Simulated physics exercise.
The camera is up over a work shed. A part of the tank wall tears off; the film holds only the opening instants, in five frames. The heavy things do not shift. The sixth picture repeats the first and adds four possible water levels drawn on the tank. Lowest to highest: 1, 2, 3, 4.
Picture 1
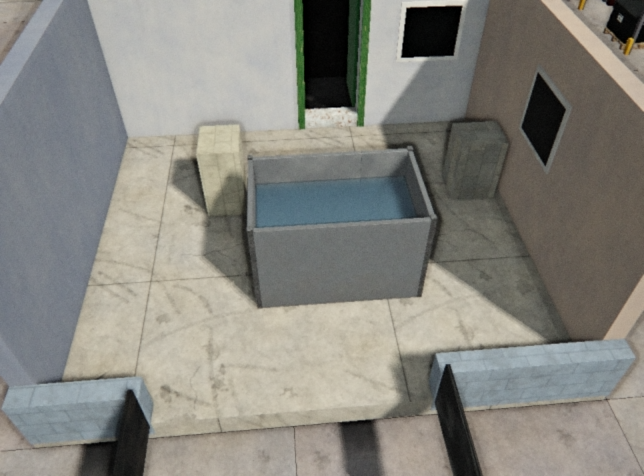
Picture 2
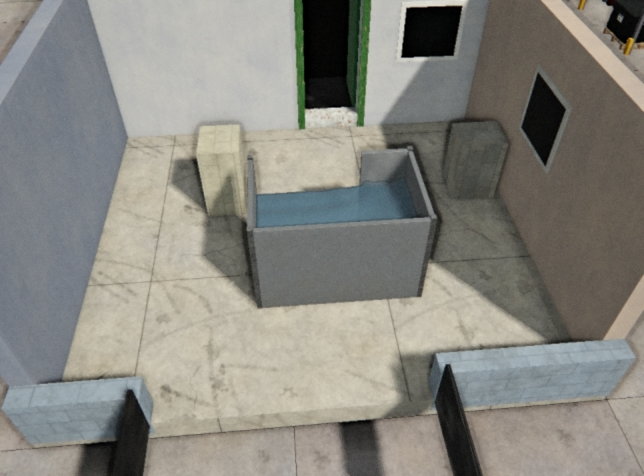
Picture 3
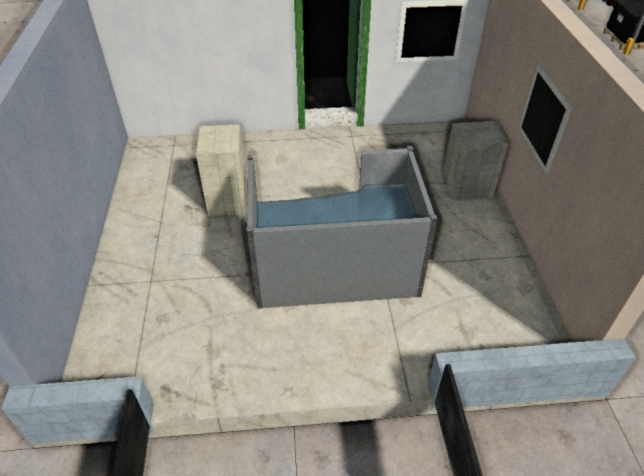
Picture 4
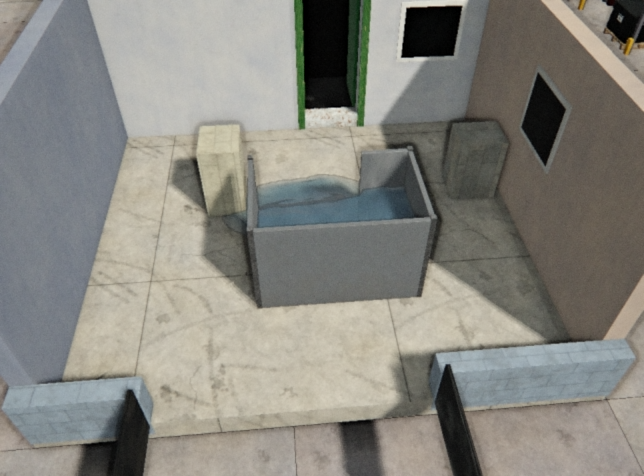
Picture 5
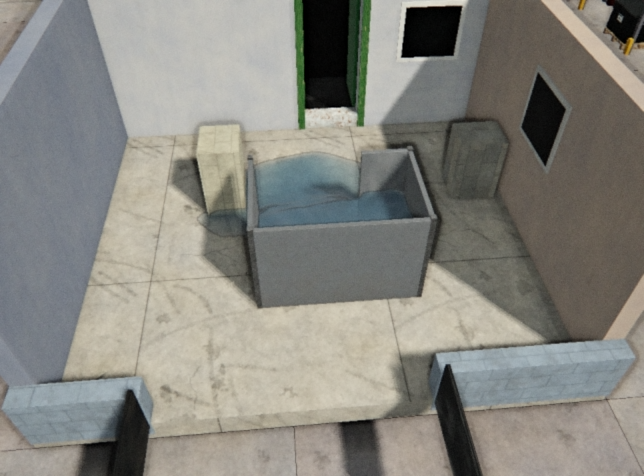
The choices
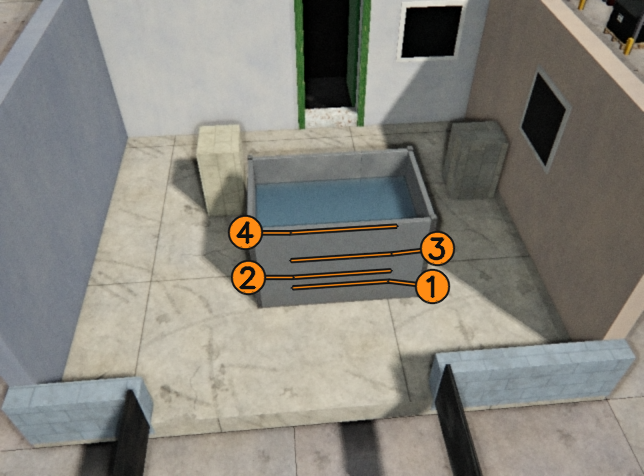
The video shows a grey tank of water in a walled yard; a section of its back wall disappears, and the water pours out through the gap, spreading across the pale floor behind and to the left.
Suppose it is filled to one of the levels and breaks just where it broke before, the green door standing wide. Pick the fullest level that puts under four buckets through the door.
2 will do.
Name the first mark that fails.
Here it is mark 3.
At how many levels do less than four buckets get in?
Two of them.
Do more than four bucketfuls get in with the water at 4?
Yes, it does.
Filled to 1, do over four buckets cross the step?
No, not at all.
On the marked copy, 1 at (341, 284); 2 at (341, 274); 3 at (342, 257); 4 at (343, 229); from the bottom up 1, 2, 3, 4.
With 1, nothing gets over.
With 2, a bucket or two gets in.
With 3, about 9 bucketfuls get in.
With 4, dozens of bucketfuls pour in.
